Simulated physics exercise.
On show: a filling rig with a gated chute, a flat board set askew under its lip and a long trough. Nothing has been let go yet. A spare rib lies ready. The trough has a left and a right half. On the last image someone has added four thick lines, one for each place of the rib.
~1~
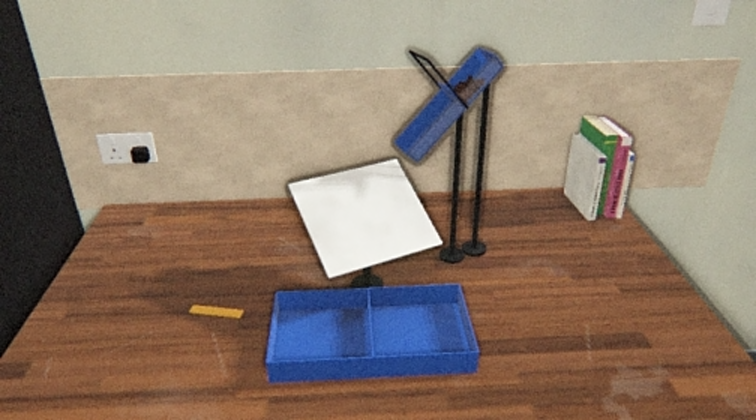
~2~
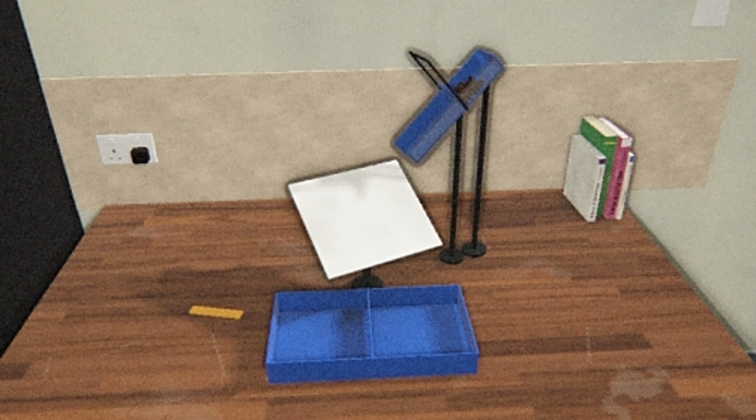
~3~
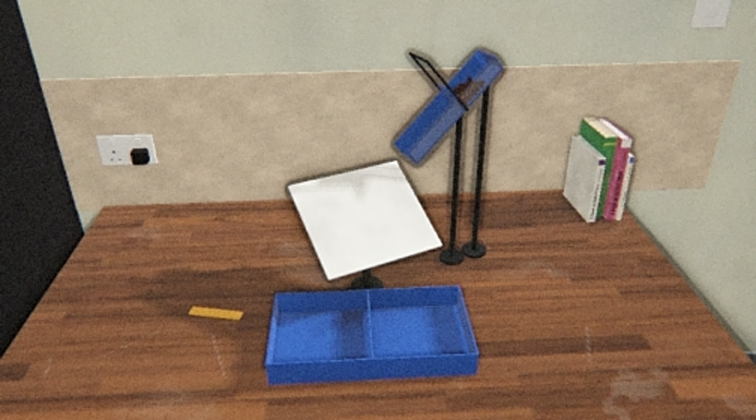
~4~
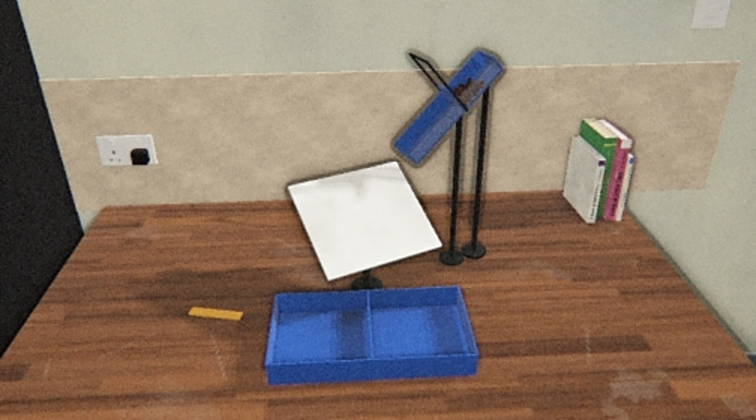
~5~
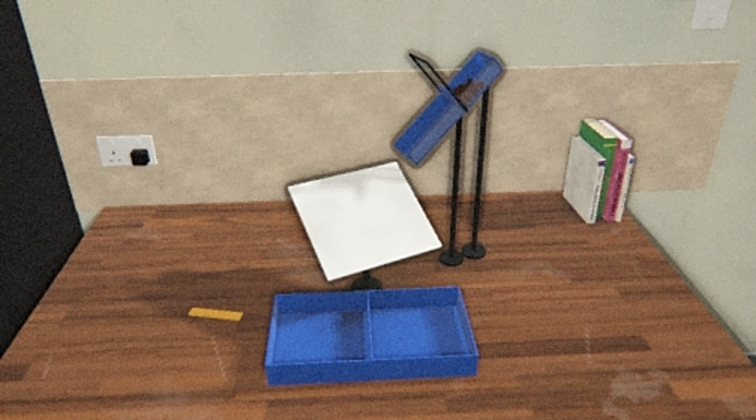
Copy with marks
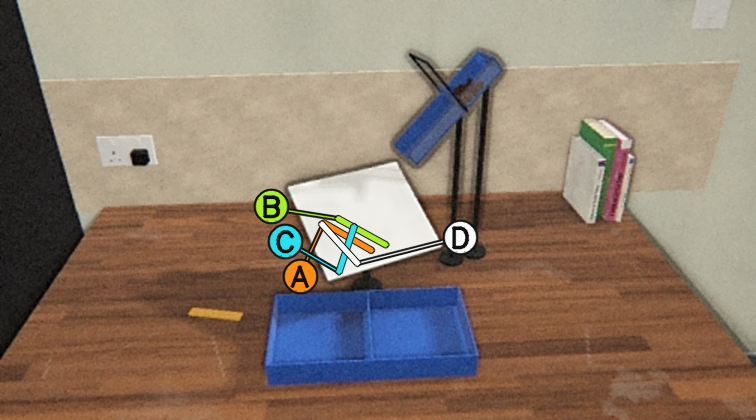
The video shows a blue chute on black stands above a tilted pale board and a blue two-part tray on a wooden desk, with a small yellow strip to the left and books behind; nothing visibly moves.
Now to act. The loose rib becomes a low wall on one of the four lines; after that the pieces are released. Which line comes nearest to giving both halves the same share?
I would pick line C.
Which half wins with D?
More lands on the right.
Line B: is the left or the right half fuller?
The right half.
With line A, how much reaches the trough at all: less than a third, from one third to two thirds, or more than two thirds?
Line A gives more than two thirds.
On the marked copy, line A from (323, 223) to (371, 250); line B from (338, 218) to (385, 244); line C from (354, 226) to (339, 271); line D from (321, 224) to (357, 263).
For line A, of what is caught, just a few in the left half, almost all in the right.
For line B, of what is caught, just a few in the left half, almost all in the right.
For line C, of what is caught, roughly half in the left half, roughly half in the right.
For line D, of what is caught, about a tenth in the left half, almost all in the right.
